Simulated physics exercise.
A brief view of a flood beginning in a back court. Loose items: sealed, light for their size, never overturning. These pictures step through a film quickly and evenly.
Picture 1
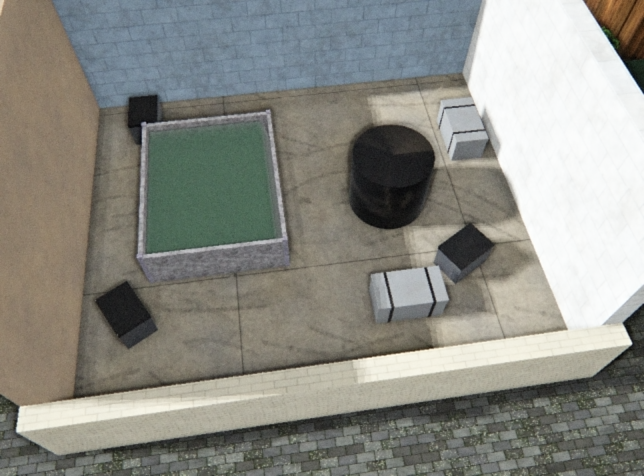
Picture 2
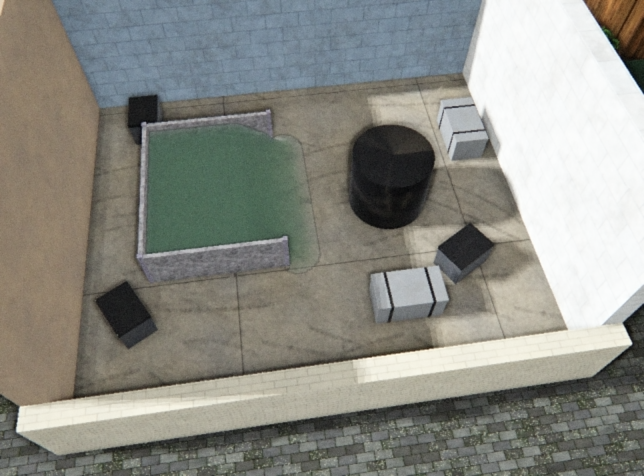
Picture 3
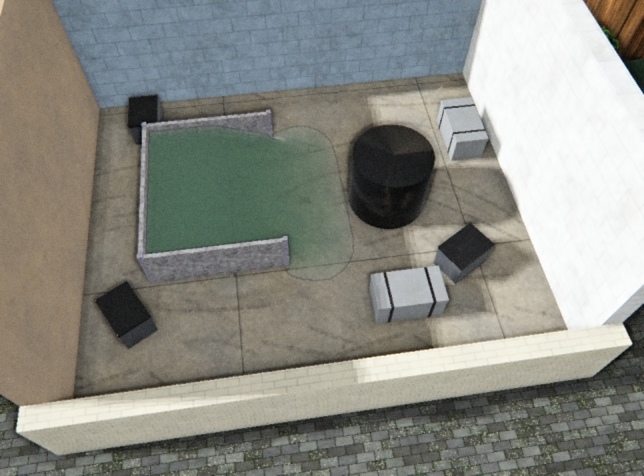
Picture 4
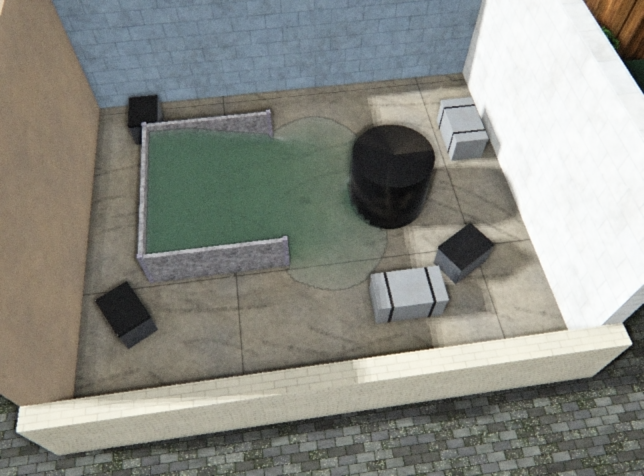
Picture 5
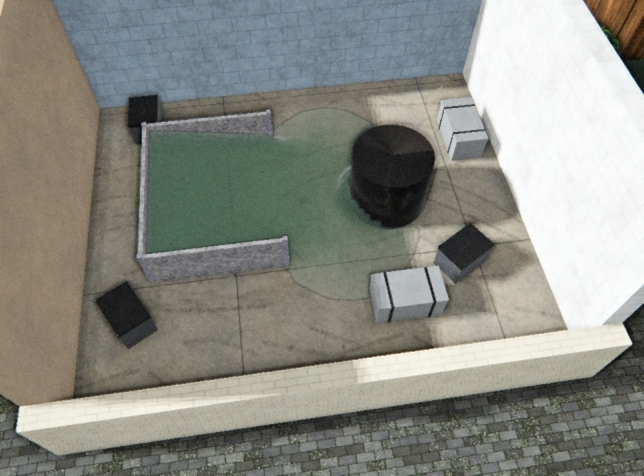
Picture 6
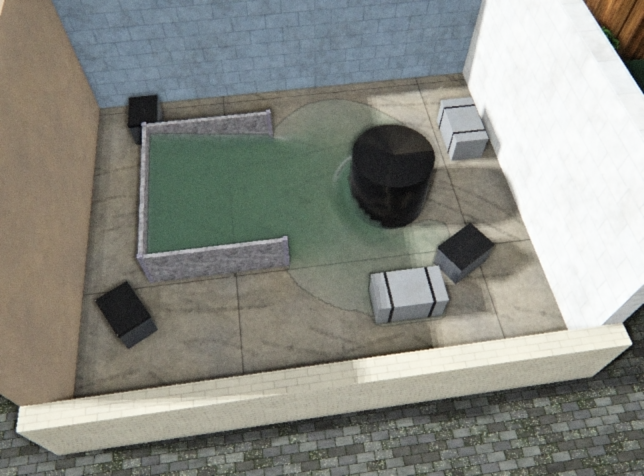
Green water poured out of a low stone pool once its right wall was gone, spreading rightward across the courtyard floor and around a big black cylinder, while the scattered boxes stayed put.
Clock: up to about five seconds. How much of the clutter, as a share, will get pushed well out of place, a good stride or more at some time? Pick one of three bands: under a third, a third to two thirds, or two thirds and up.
A third to two thirds.
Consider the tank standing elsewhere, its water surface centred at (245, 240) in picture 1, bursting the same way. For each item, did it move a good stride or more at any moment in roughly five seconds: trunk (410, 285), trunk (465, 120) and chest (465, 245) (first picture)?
In order: Went well off, went well off, went well off.
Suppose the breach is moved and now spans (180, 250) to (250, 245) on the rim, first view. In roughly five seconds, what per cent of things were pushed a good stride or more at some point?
Roughly 80 in a hundred.
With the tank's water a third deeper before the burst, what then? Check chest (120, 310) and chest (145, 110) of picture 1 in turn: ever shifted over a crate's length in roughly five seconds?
The first comes out not the full distance, the second not the full distance.
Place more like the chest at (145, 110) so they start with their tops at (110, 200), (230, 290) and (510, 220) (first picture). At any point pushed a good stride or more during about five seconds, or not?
Stays put, stays put, shoved clear.
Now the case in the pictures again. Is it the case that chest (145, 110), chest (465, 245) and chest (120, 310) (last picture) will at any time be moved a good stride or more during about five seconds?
Here's how it goes one after another: Remained close, traveled a good way and remained close.
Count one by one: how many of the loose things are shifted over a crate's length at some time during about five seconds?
3 of them.
A moment on, 0 of 5 are well off their spots; 0 afloat.
Next, 2 of 5 are well off their spots; 1 afloat.
Later, 2 of 5 are well off their spots; 3 afloat.
In the end, 2 of 5 are well off their spots, and 3 have been at some point; 3 afloat.
